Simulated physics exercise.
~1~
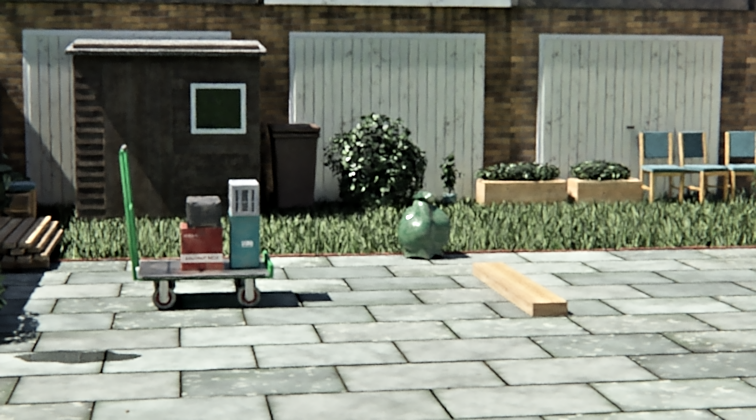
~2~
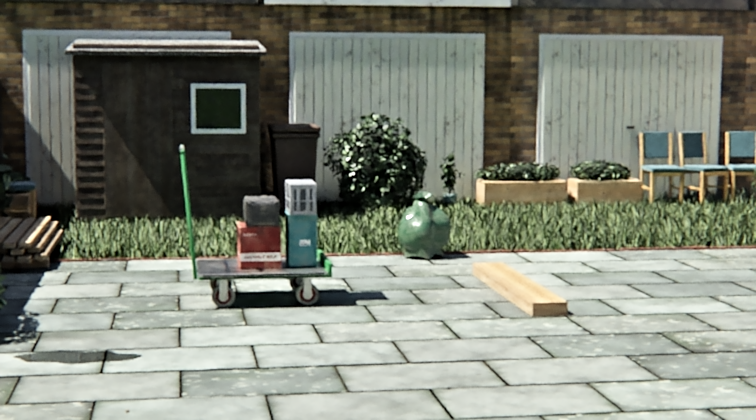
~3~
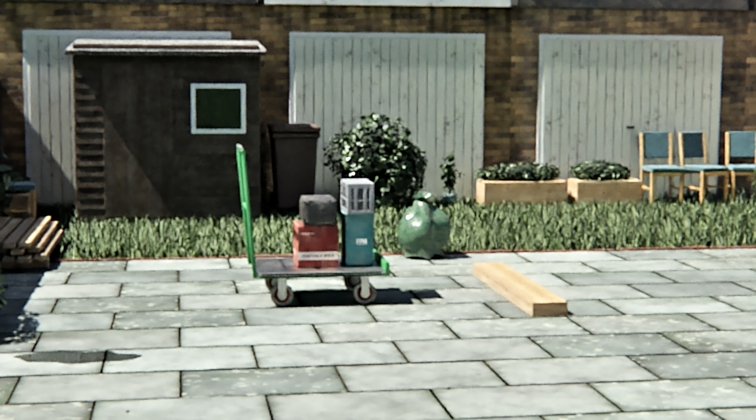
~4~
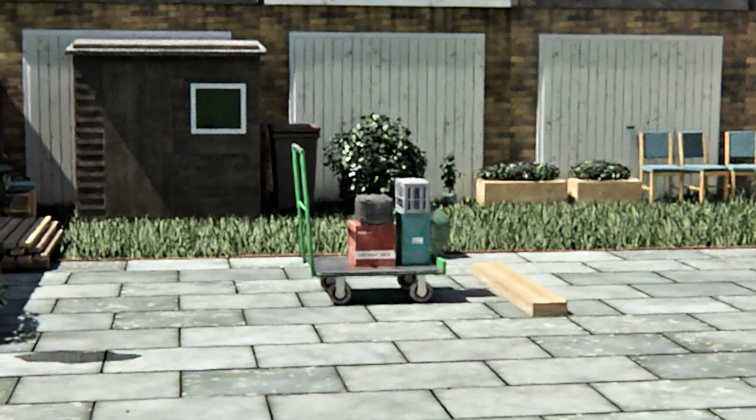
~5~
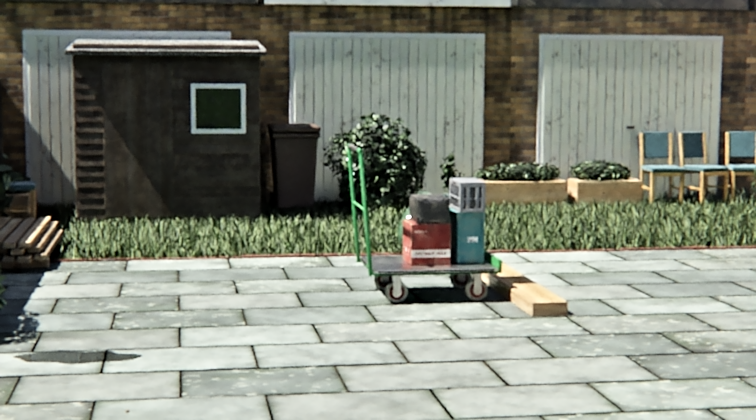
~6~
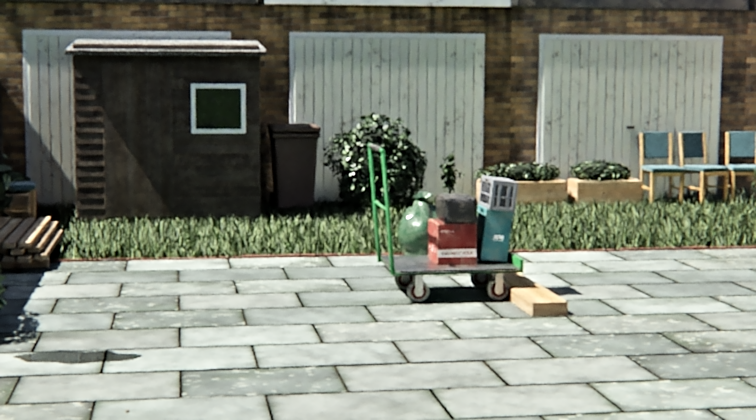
A loaded trolley rolls right across the paving and reaches a wooden kerb, its load still aboard.
